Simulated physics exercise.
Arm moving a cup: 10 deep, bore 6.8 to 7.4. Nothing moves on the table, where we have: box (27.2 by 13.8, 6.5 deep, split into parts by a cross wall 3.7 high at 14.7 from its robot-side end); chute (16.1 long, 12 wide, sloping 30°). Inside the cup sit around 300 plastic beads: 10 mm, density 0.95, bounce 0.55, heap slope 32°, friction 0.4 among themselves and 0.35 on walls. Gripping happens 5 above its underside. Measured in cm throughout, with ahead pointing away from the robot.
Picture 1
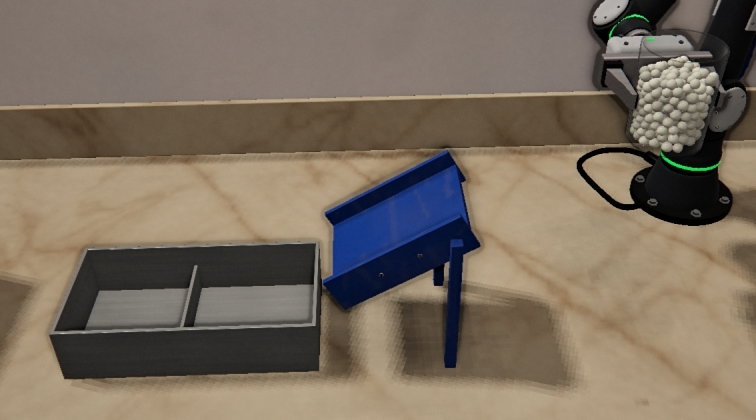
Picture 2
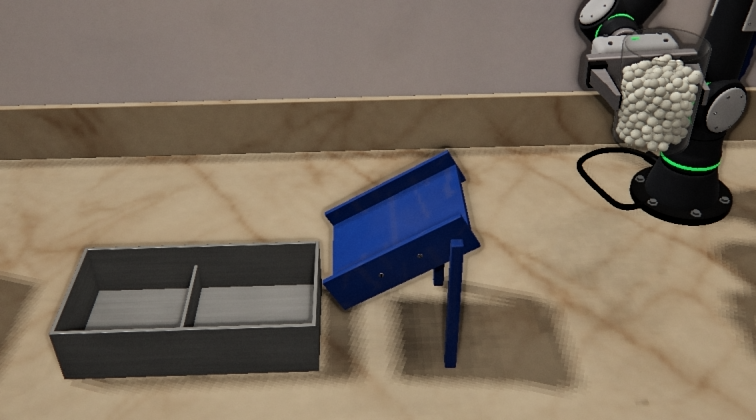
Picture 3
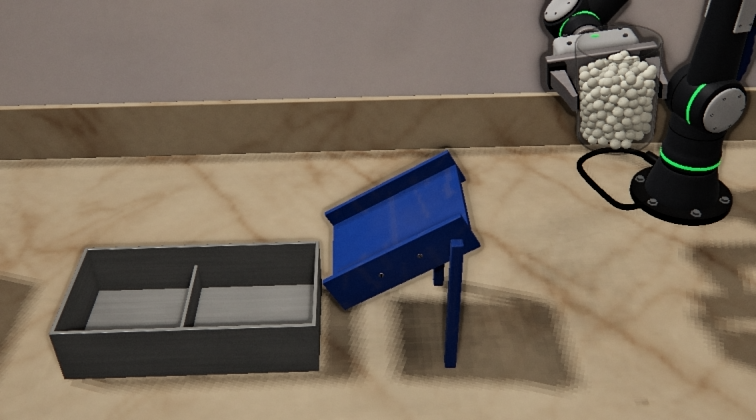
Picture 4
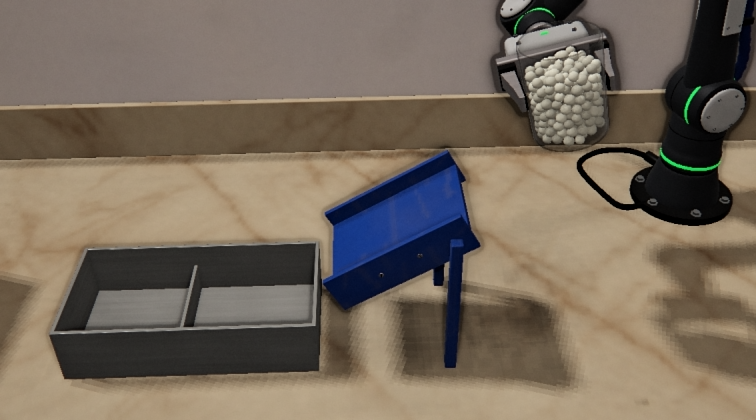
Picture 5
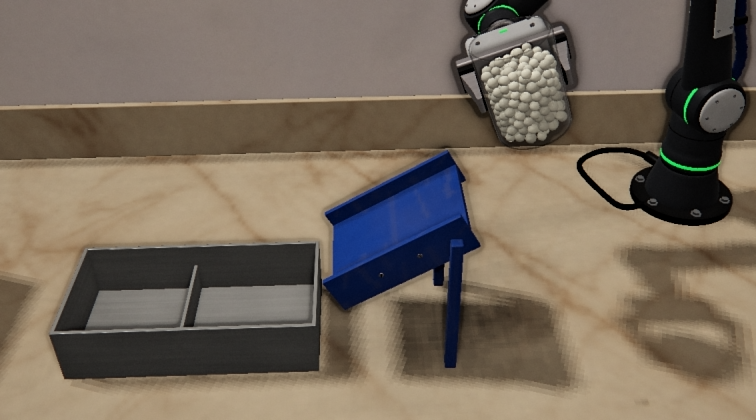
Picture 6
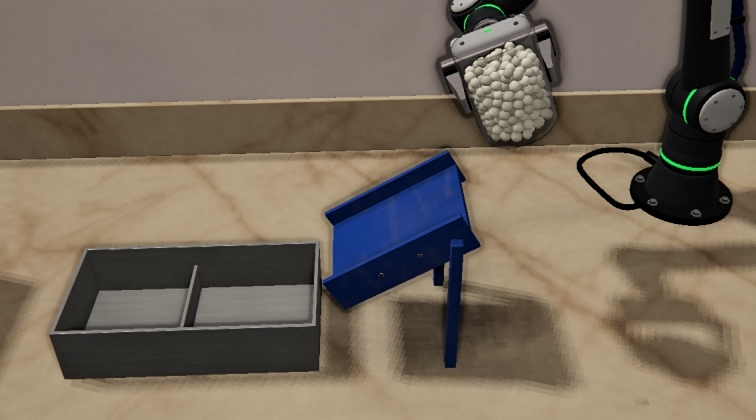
At first, a robot arm at the upper right holds a clear cup packed with white beads, nearly upright, beyond a blue sloped tray and a grey divided box. The arm then carries the cup left toward the blue tray, tilting it gradually, while the beads stay heaped inside.
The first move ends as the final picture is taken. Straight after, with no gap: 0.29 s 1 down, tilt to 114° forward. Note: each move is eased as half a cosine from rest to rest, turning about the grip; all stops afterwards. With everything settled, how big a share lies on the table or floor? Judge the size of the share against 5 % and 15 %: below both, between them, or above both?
Below both.
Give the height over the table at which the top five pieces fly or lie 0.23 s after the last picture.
Roughly 34 cm.
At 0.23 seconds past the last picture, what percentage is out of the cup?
I'd say some 0 percent by then.
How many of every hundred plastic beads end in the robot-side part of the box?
The share is close to 95 per cent.
Then, 0.12 s later, tilted 53° forward, highest piece 34 above the table; 300 in the cup.
Then, 0.23 s later, tilted 105° forward, highest piece 34 above the table; 300 in the cup.
Then, 0.49 s later, tilted 114° forward, highest piece 30 above the table; 155 in the cup, 21 in the robot-side part, 124 on the chute or in flight.
Then, 1.54 s later, tilted 114° forward, highest piece 3 above the table; 285 in the robot-side part, 13 in the far-side part, 2 on the table or floor.
At rest, 285 in the robot-side part, 13 in the far-side part, 2 on the table or floor. That is 1 % on the table or floor.
